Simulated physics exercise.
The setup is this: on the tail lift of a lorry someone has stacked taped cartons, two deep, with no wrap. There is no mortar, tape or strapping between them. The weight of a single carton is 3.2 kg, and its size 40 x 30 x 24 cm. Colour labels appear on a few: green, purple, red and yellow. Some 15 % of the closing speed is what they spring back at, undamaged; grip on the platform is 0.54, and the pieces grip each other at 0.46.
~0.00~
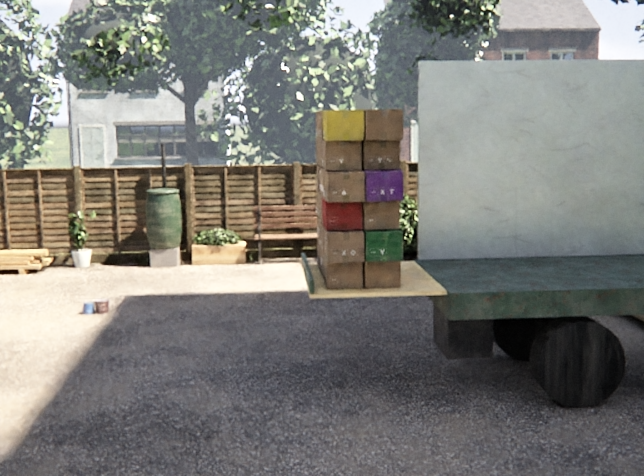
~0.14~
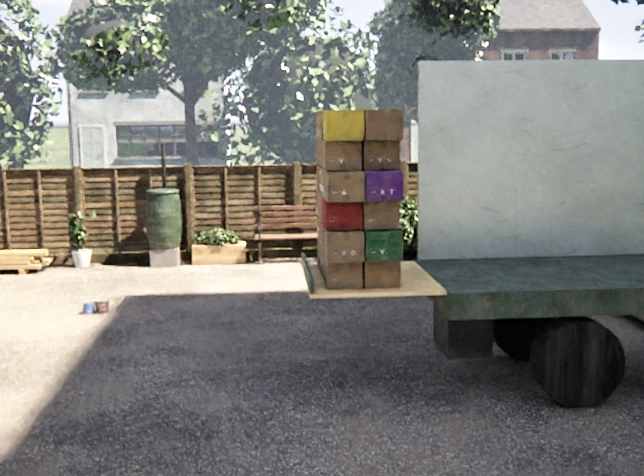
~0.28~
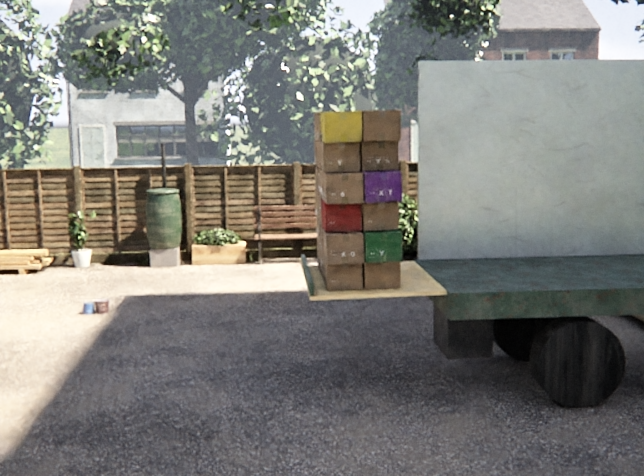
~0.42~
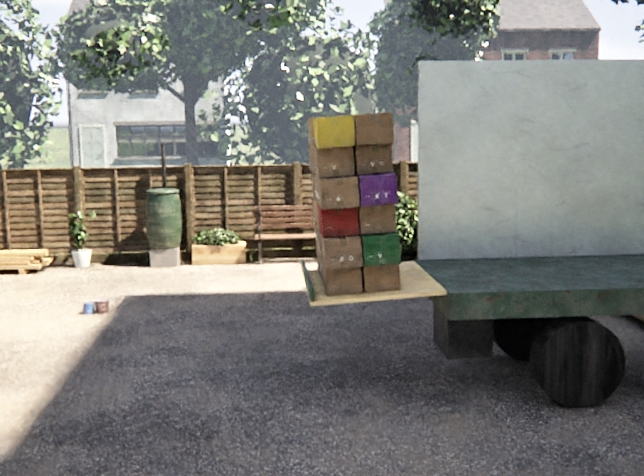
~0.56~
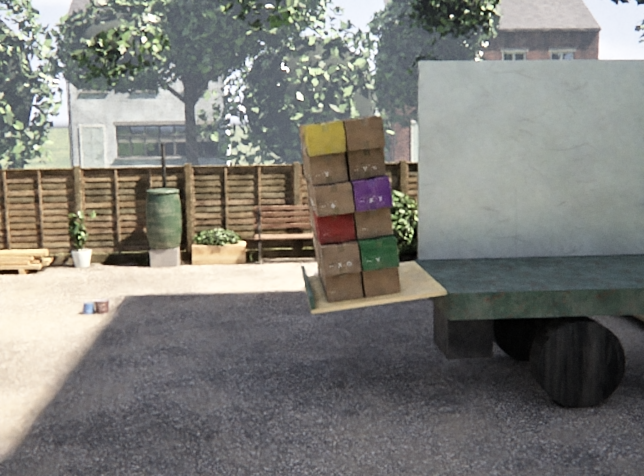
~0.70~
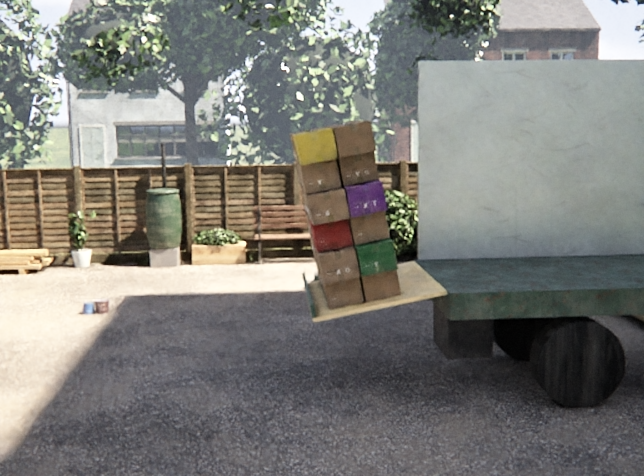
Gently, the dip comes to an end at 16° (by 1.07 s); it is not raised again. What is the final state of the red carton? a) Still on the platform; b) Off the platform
Off the platform (b).
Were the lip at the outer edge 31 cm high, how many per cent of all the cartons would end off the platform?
Result - 60 %.
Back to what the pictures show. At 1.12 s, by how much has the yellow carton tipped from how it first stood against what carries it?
Something like 5°, give or take.
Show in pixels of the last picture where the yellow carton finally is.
Near (118, 395).
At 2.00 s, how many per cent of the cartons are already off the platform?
By then 75 %.
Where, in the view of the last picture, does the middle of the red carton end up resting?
Somewhere close to (222, 387), I'd say.
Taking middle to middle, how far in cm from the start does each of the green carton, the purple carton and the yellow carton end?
Start to finish, close to green 30, purple 220, yellow 290 centimetres.
After 1.12 s, slope 16°; none of the 36 cartons off the platform, 35 disturbed; red carton 7° from how it stood; yellow carton 7° from how it stood.
After 1.54 s, slope 16°; 21 of the 36 cartons off the platform; red carton 41° from how it stood; purple carton 41° from how it stood, 10 cm lower.
After 2.00 s, slope 16°; 27 of the 36 cartons off the platform; red carton on its side; purple carton on its side.
In the end (3.1 s), slope 16°; 27 of the 36 cartons off the platform; red carton on its side; purple carton upside down; yellow carton on its side. From the last view, middles, red carton near (222, 387), purple carton near (182, 361).
